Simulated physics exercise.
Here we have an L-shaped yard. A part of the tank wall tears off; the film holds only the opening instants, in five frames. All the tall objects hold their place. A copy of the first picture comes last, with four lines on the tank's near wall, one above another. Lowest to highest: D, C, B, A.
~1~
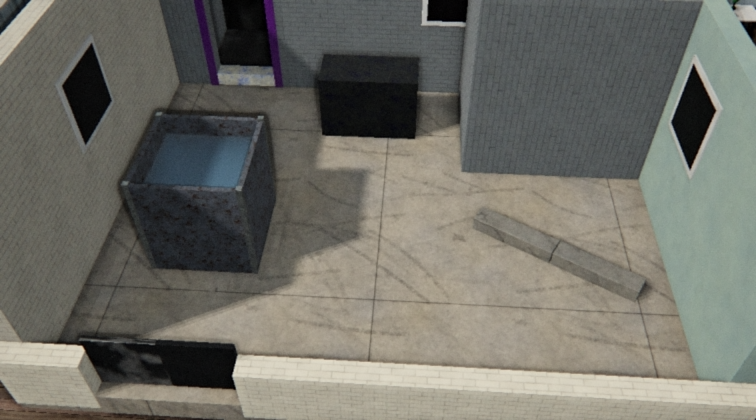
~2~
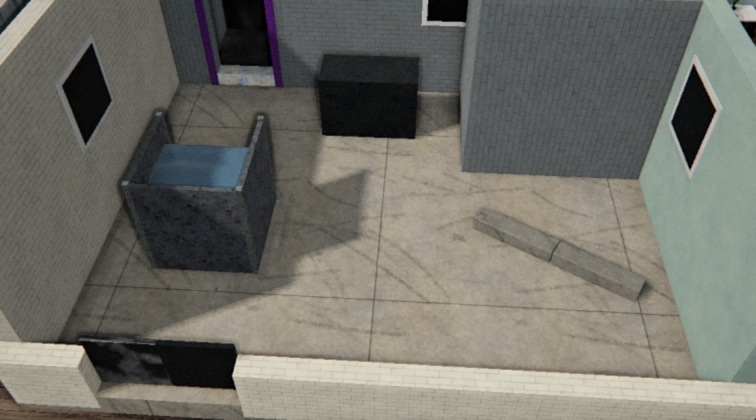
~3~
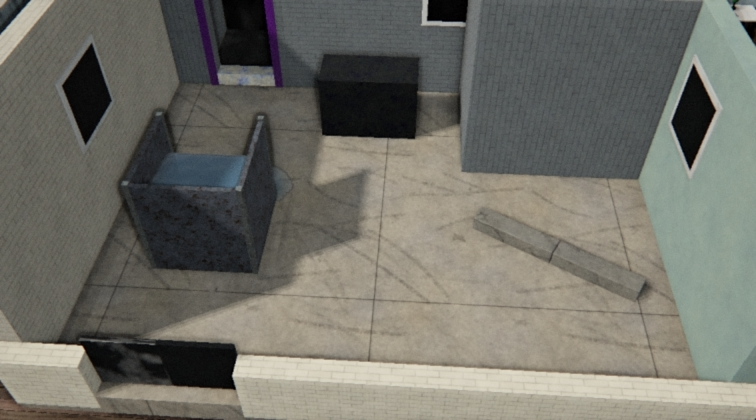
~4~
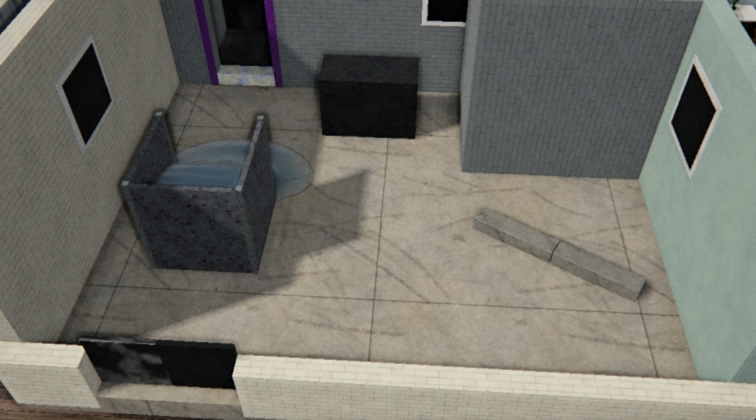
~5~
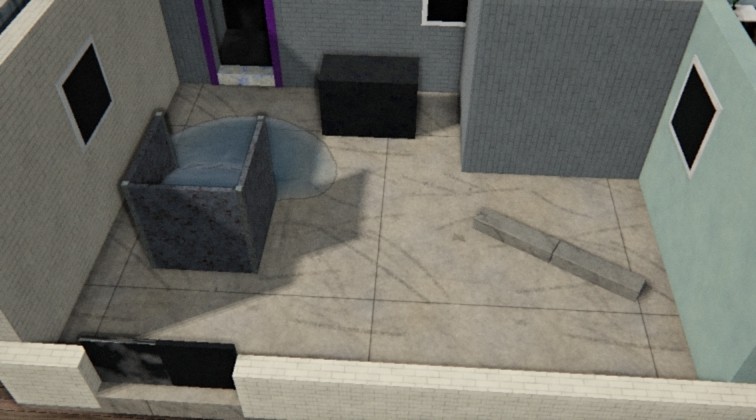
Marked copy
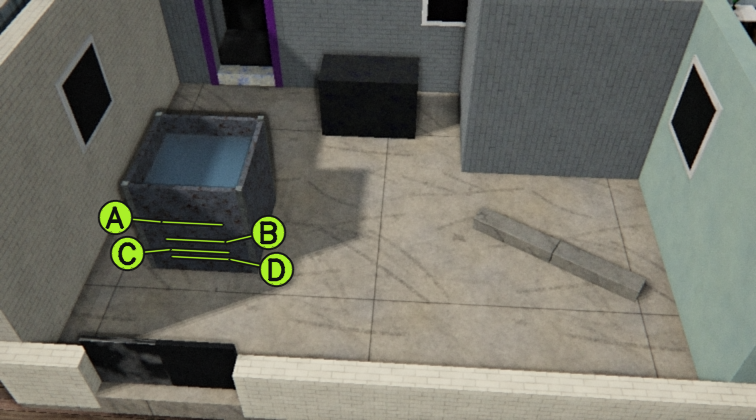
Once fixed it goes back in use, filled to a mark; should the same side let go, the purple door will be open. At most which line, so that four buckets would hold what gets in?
It is B.
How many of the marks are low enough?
Three of them.
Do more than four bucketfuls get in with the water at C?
No, that is safe.
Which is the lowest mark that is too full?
Here it is mark A.
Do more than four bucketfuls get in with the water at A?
Yes.
On the marked copy, A at (191, 223); B at (196, 240); C at (199, 251); D at (201, 258); from the bottom up D, C, B, A.
With A, about 9 bucketfuls get in.
With B, a splash gets over, under a bucket.
With C, nothing gets over.
With D, nothing gets over.
